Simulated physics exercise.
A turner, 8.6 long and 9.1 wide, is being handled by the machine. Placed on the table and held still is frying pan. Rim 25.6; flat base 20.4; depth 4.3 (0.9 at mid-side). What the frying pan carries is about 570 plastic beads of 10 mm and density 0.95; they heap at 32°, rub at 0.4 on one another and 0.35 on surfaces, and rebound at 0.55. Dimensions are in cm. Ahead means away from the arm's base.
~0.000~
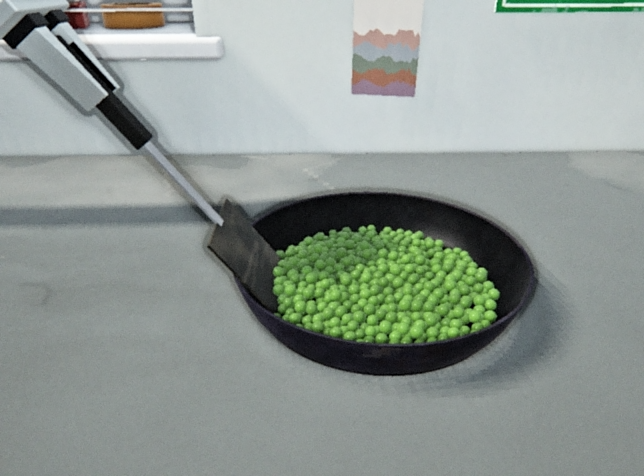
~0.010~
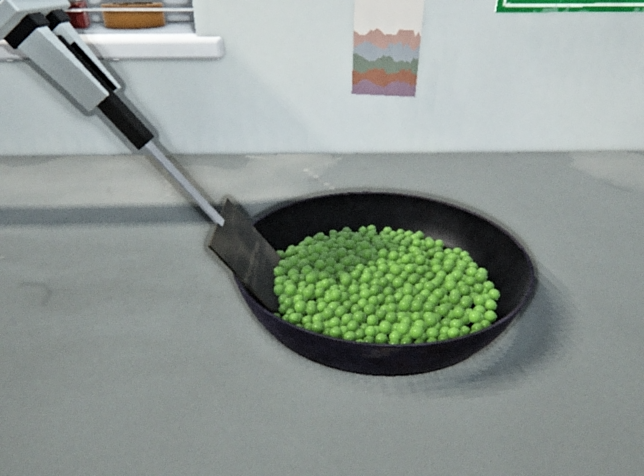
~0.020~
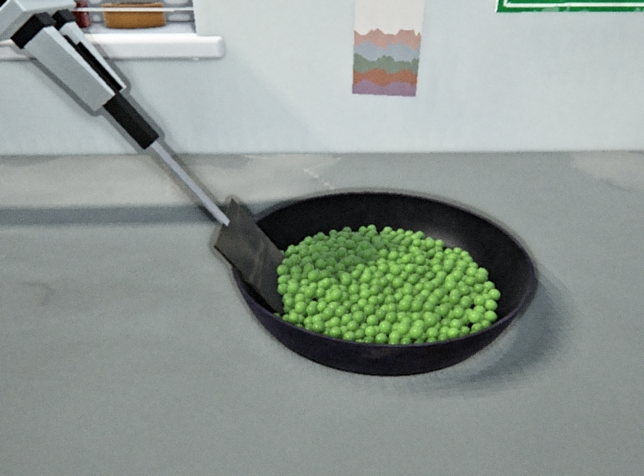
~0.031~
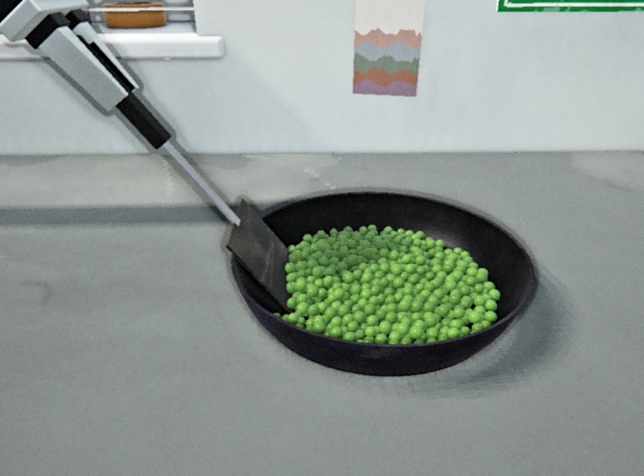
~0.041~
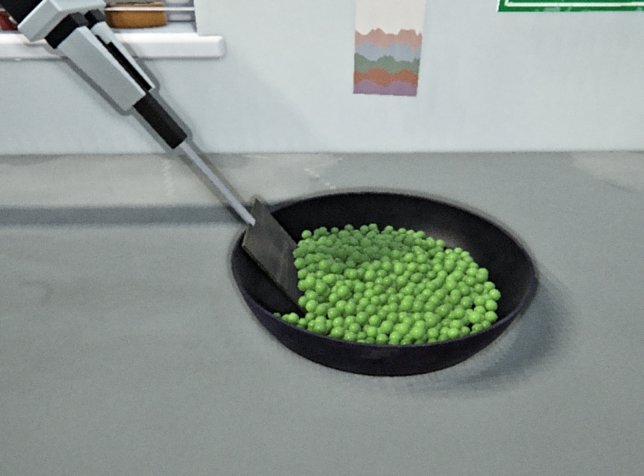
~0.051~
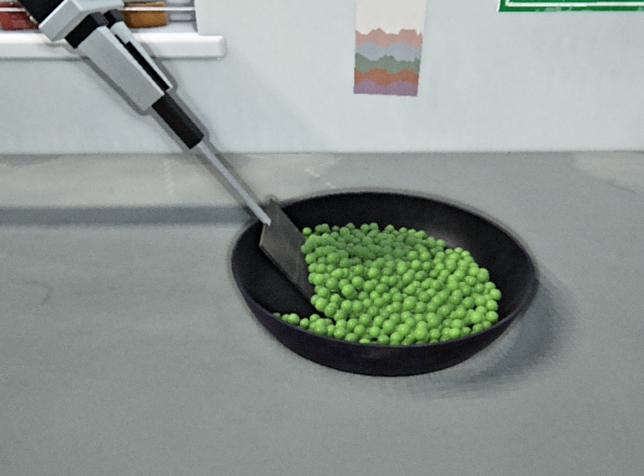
To begin with, a robotic arm holds a dark turner at the left rim of a black frying pan heaped with green peas on a grey table. The arm then moves the turner slowly rightward into the pan, pushing the nearest peas right and baring a patch of the pan behind the blade.
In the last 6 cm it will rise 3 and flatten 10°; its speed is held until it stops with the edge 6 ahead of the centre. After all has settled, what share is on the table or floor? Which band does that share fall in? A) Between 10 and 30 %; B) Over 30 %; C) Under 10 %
The answer is A.
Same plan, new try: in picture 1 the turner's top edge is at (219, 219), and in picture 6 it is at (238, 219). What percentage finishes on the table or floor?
Close to 0 in a hundred.
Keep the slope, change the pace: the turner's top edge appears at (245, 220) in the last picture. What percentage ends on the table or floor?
0 %.
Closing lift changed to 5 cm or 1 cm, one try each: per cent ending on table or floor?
20 and 10 %.
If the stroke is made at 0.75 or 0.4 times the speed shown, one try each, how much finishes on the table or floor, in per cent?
Roughly 5 % and roughly 0 %.
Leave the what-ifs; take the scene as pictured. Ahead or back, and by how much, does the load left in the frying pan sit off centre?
Ahead of centre, roughly 4.5 centimetres.
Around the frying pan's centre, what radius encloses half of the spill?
Estimate: Near 46 cm.
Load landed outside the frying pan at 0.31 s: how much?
Close to 15 per cent of the load.
After 0.08 s, sloping 54°, highest piece 6 above the table; 569 in the frying pan.
After 0.10 s, sloping 51°, highest piece 7 above the table; 569 in the frying pan.
After 0.31 s, sloping 44°, highest piece 6 above the table; 475 in the frying pan, 92 on the table or floor, 2 on the blade or in flight.
After 1.36 s, sloping 44°, highest piece 4 above the table; 475 in the frying pan, 94 on the table or floor.
At rest, 475 in the frying pan, 94 on the table or floor. That is 17 % on the table or floor.
